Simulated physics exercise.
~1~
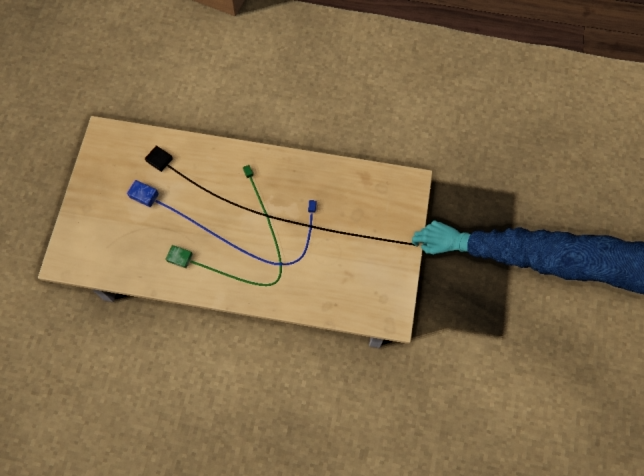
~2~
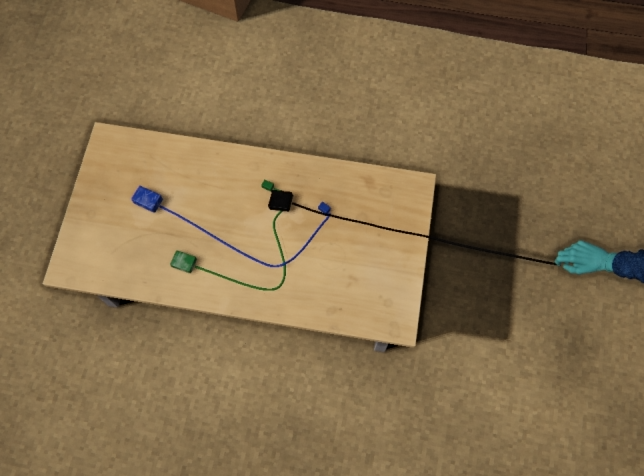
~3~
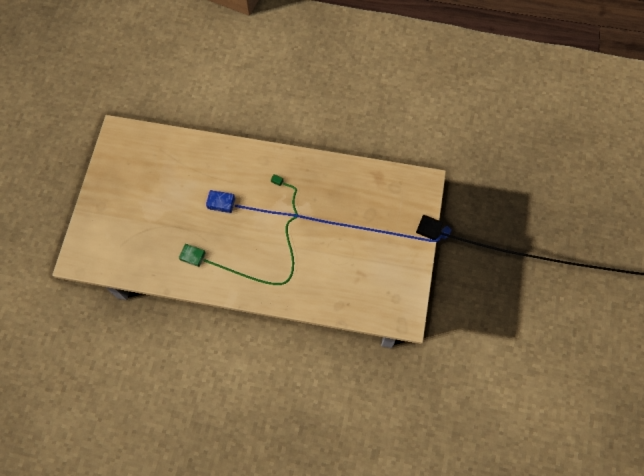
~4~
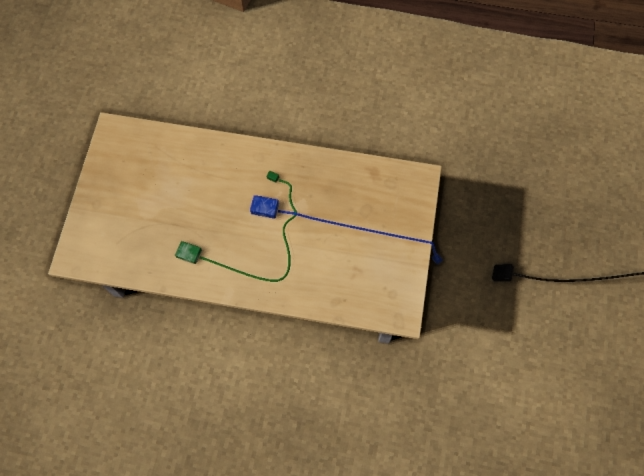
A teal hand with a dark blue sleeve pulls a black lead rightwards across a pale wooden table, seen from above on a beige carpet. Black, blue and green chargers sit towards the left, their leads curving and crossing. The black charger slides after its lead, nudging the small green plug slightly. It then reaches the right edge along with the blue plug, while the blue lead straightens and the blue charger is drawn rightwards. Finally the black charger is off the table, the blue plug hangs over the edge, and the blue charger rests near the middle, the green charger barely disturbed.
